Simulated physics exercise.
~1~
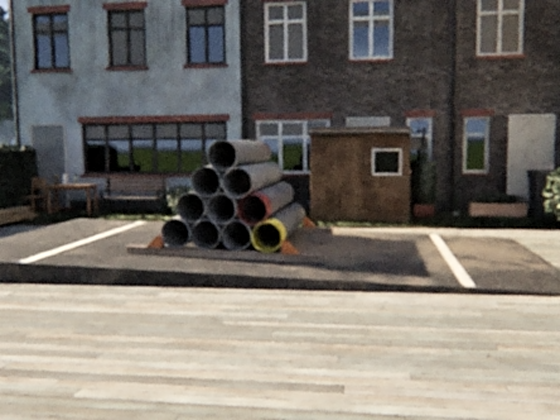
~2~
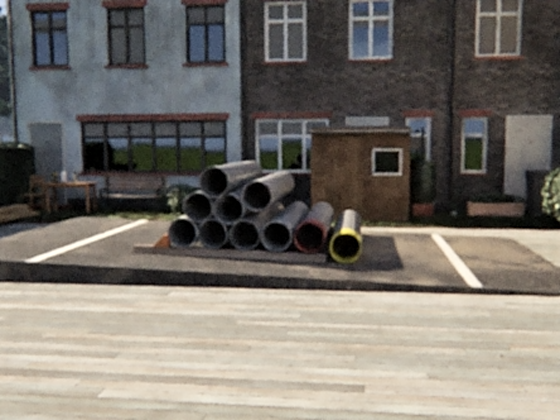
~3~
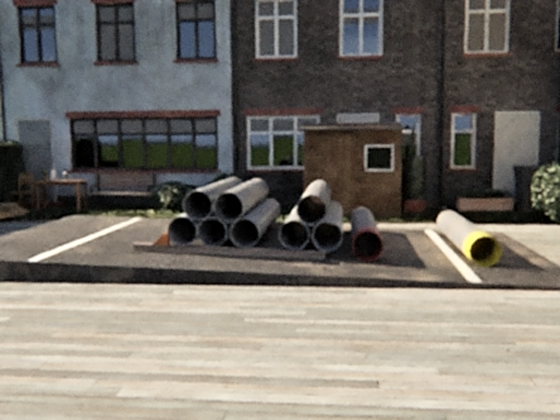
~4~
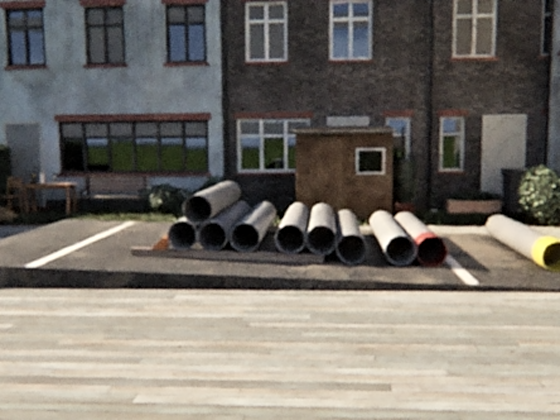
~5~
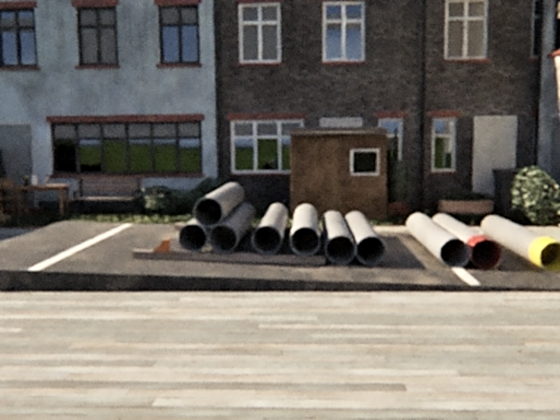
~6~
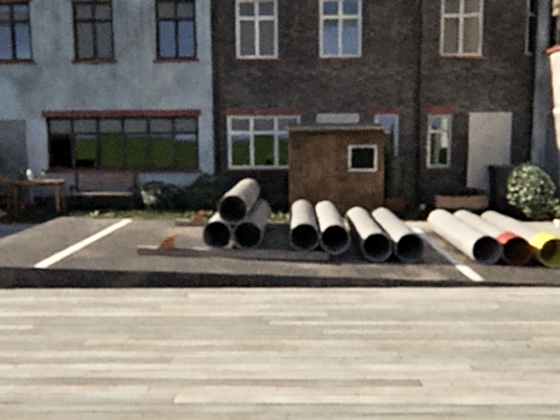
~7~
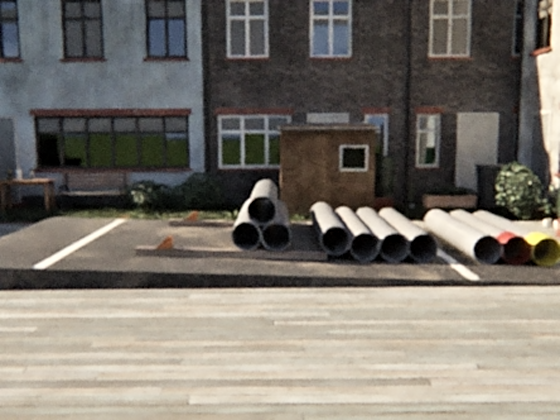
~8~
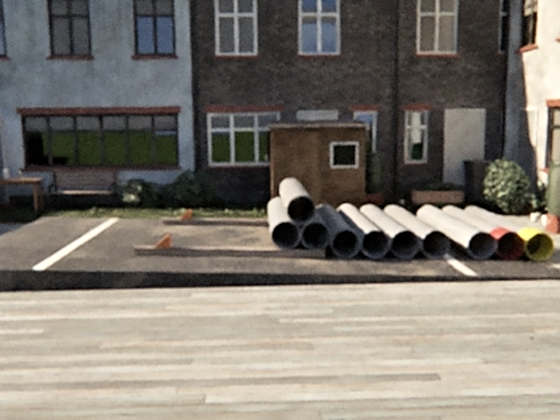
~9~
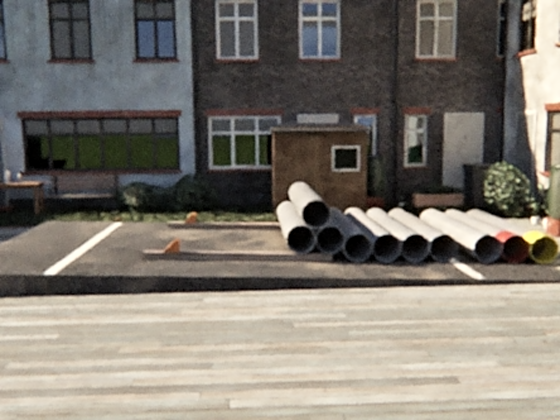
Stacked pipes collapse and roll right, the yellow and red ones crossing the right white line.
